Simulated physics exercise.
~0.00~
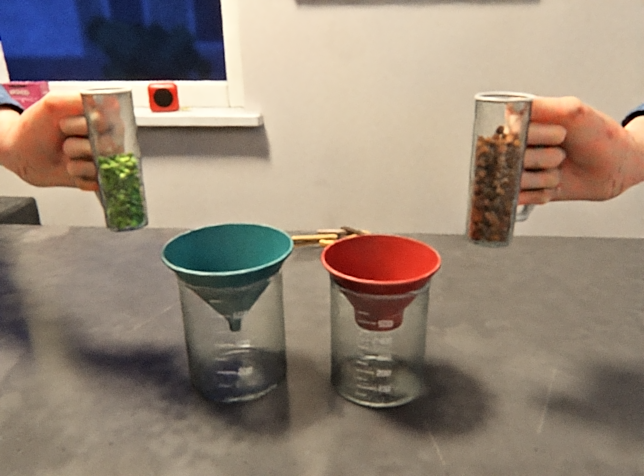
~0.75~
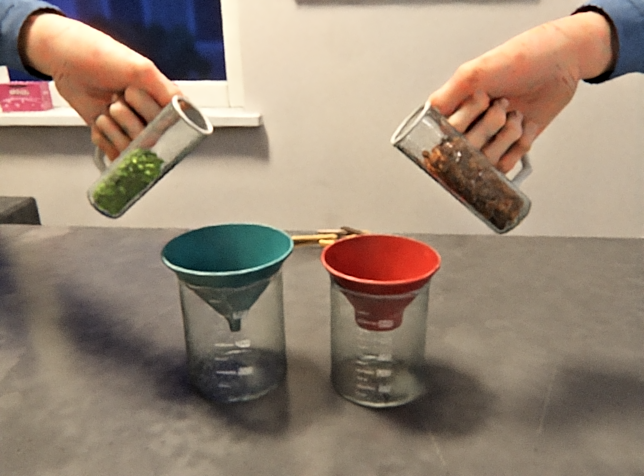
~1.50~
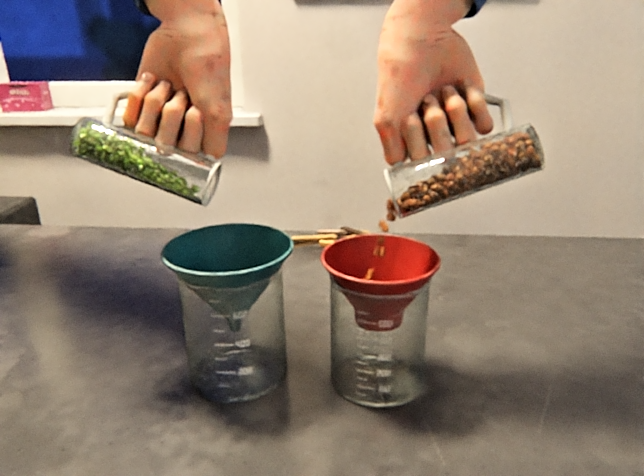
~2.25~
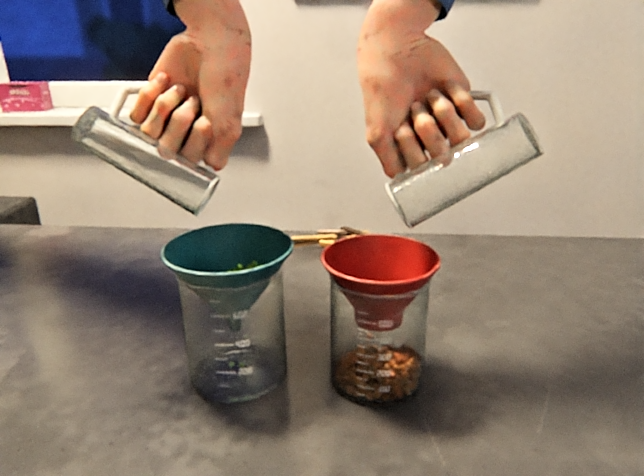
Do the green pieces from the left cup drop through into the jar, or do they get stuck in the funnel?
Nearly all the green pieces get stuck in the teal funnel on the left. The red funnel on the right lets all the brown pieces through into its jar.
Two hands tip cups over funnels, and brown pieces reach the jar while green ones jam.
